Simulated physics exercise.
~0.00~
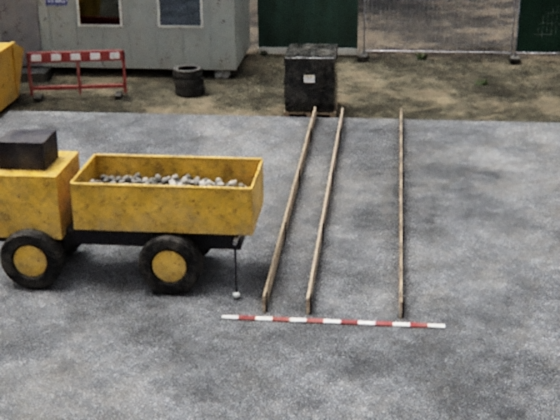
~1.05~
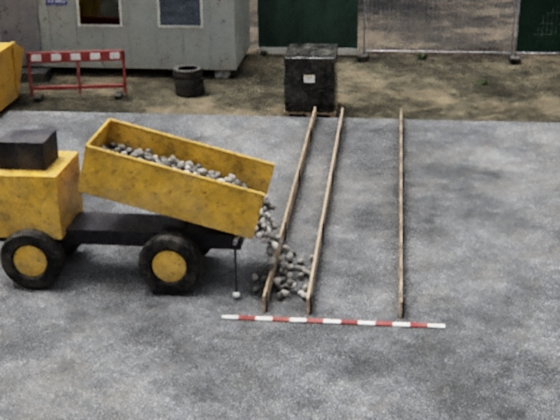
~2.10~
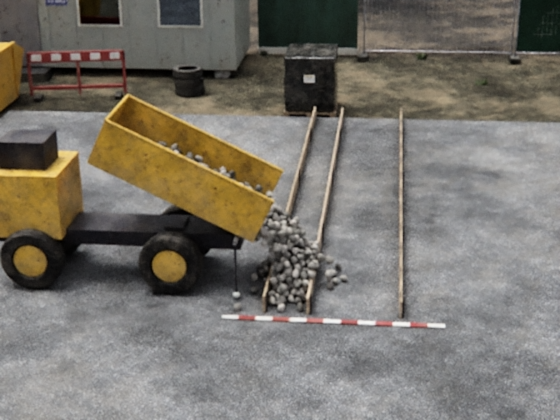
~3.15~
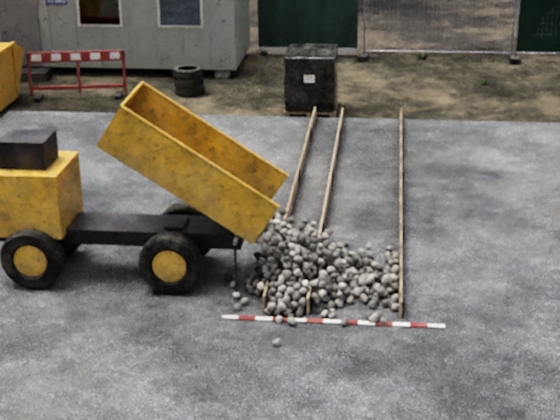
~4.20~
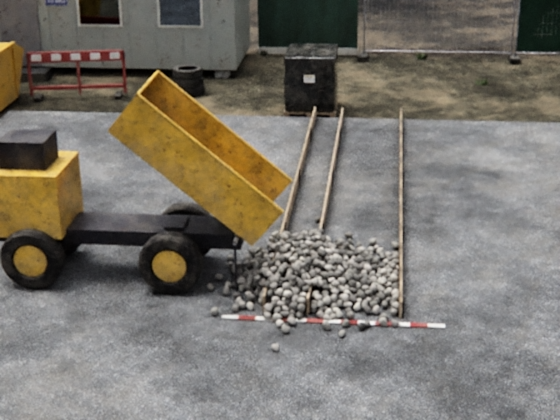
A yellow truck tips its bed and dumps gray stones into a pile across wooden planks.
